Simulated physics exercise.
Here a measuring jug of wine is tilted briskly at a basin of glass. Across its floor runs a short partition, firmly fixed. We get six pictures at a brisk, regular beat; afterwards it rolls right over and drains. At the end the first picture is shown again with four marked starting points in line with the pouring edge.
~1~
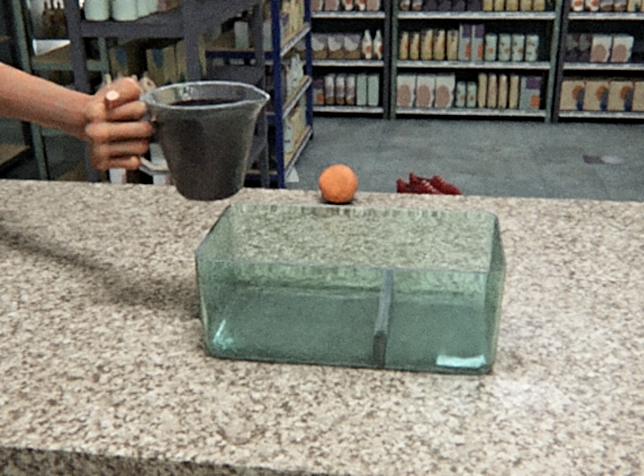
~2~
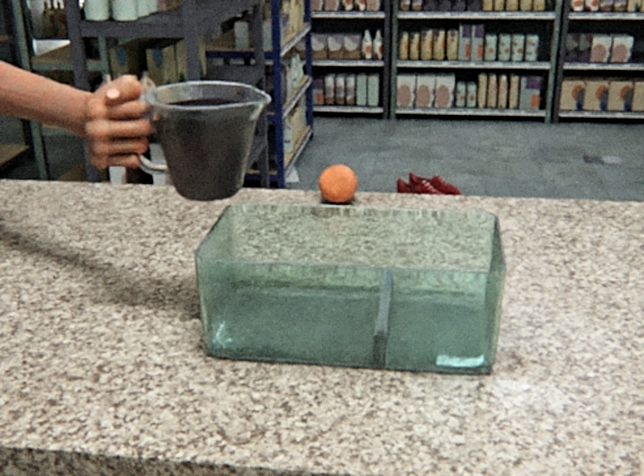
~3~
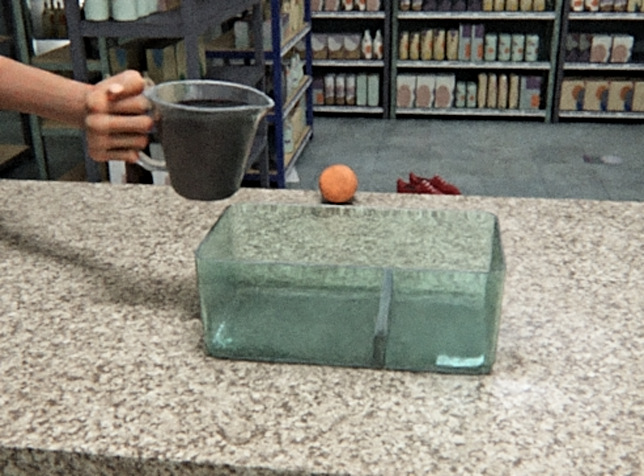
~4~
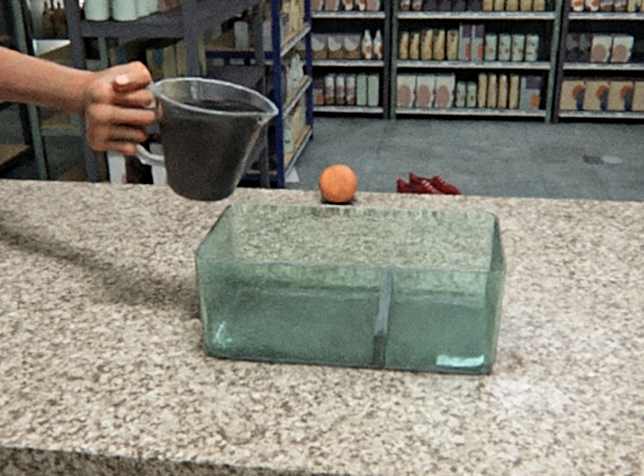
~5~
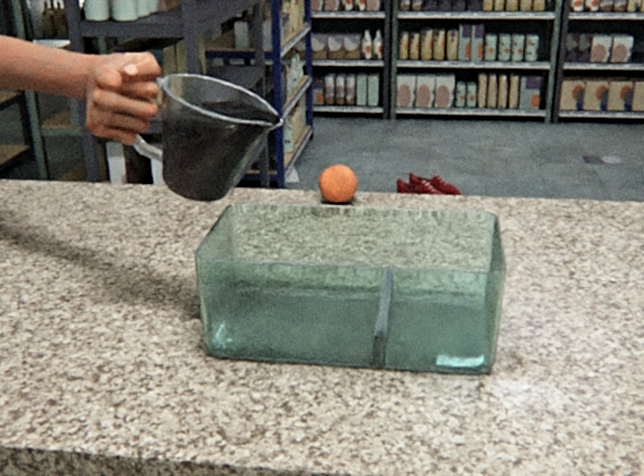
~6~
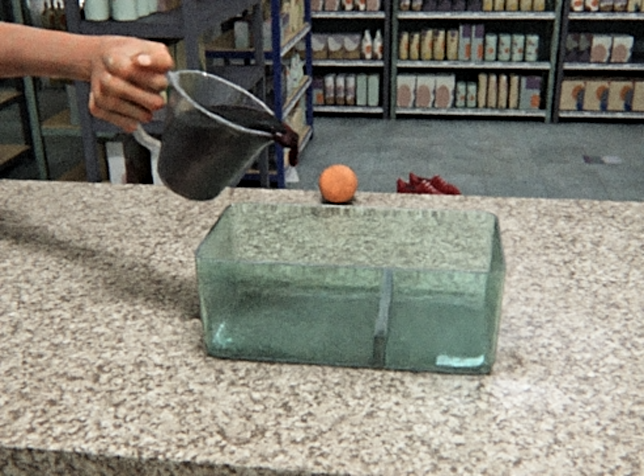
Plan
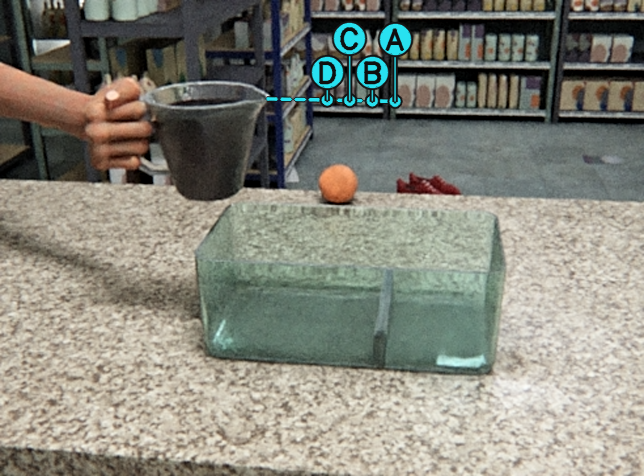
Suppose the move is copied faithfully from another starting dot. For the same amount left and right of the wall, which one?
D beats the others.
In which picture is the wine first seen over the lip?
Picture 6.
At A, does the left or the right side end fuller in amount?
The right one.
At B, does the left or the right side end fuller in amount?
The right side.
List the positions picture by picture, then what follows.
The first picture shows upright, lip at (267, 98); basin from (206, 351) to (495, 369); top of the wall at (385, 301); nothing has left yet.
The second picture shows upright, lip at (268, 100); nothing has left yet.
The third picture shows tipped about 5°, lip at (271, 105); nothing has left yet.
The fourth picture shows tipped about 11°, lip at (276, 112); nothing has left yet.
The fifth picture shows tipped about 19°, lip at (280, 123); nothing has left yet.
The sixth picture shows tipped about 29°, lip at (283, 136); wine is over the lip, down to (293, 163).
In cyan, A at (395, 101); B at (372, 100); C at (349, 100); D at (327, 100).
For dot A, about 12 % ends left of the wall and 87 % right of it.
For dot B, about 10 % ends left of the wall and 89 % right of it.
For dot C, about 22 % ends left of the wall and 78 % right of it.
For dot D, about 46 % ends left of the wall and 54 % right of it.
